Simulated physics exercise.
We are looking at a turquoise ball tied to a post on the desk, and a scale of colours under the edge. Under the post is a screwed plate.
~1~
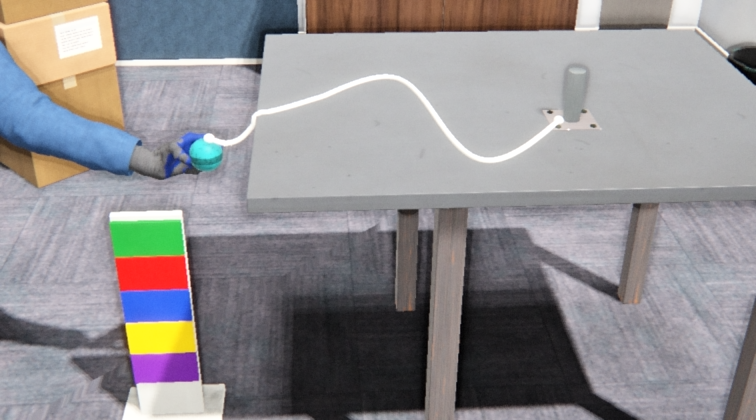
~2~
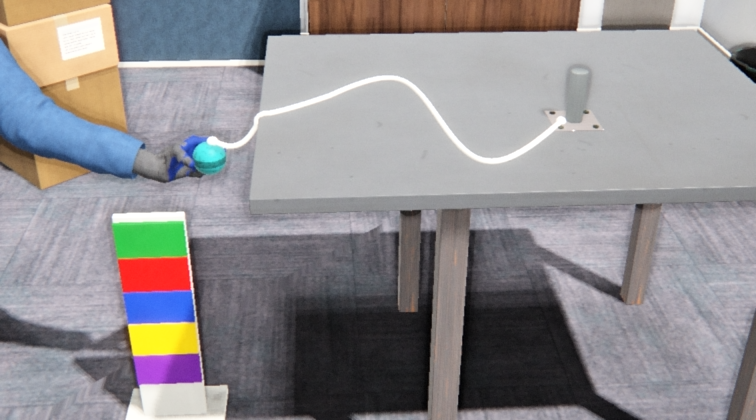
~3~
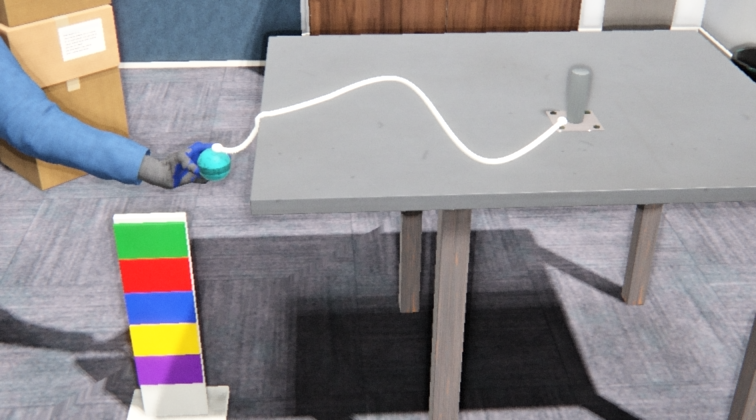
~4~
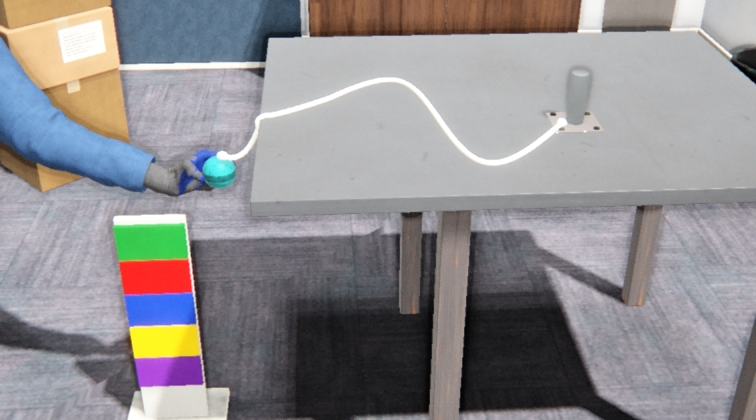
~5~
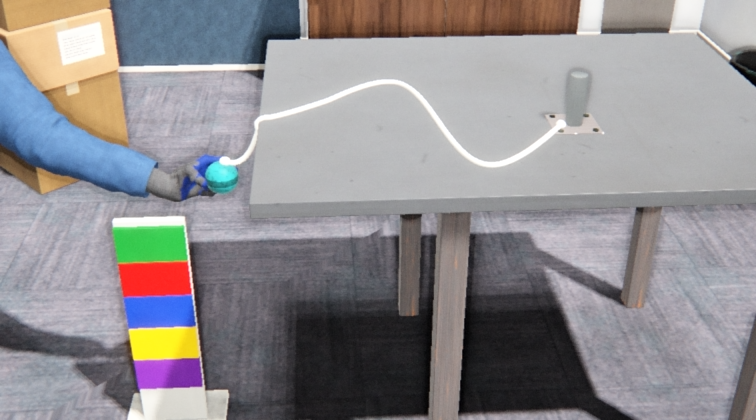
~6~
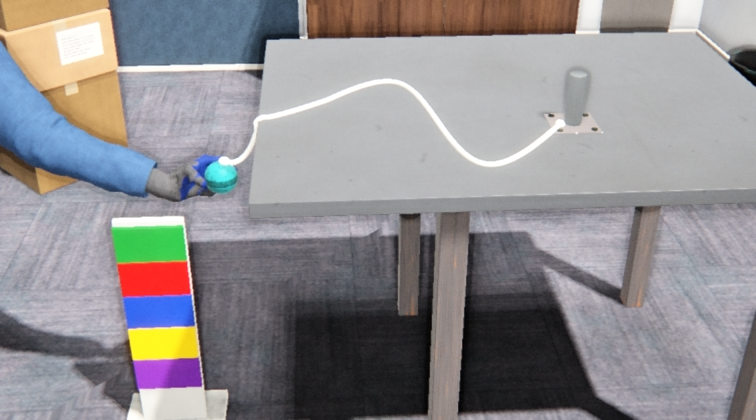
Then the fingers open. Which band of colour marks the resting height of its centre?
The purple band marks it.
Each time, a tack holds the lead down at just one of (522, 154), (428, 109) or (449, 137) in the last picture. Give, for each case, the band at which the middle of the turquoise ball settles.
Result per try, in sequence: Yellow / red / blue.
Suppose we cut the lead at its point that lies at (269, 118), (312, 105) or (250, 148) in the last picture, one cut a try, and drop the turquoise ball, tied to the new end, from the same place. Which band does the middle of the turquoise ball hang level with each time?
The bands would be blue, red and yellow, in that order.
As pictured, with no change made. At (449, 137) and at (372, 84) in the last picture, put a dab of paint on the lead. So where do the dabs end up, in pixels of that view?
The first moves to (364, 128), the second to (260, 197).
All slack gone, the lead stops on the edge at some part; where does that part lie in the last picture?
Approximately at (417, 96) in the final frame.
Soon after, ball near (250, 316); level with blue.
Then, ball near (293, 386); level with purple.
Further on, ball near (261, 372); level with purple.
At rest, ball near (278, 380); level with purple. Its centre hangs level with the purple band.
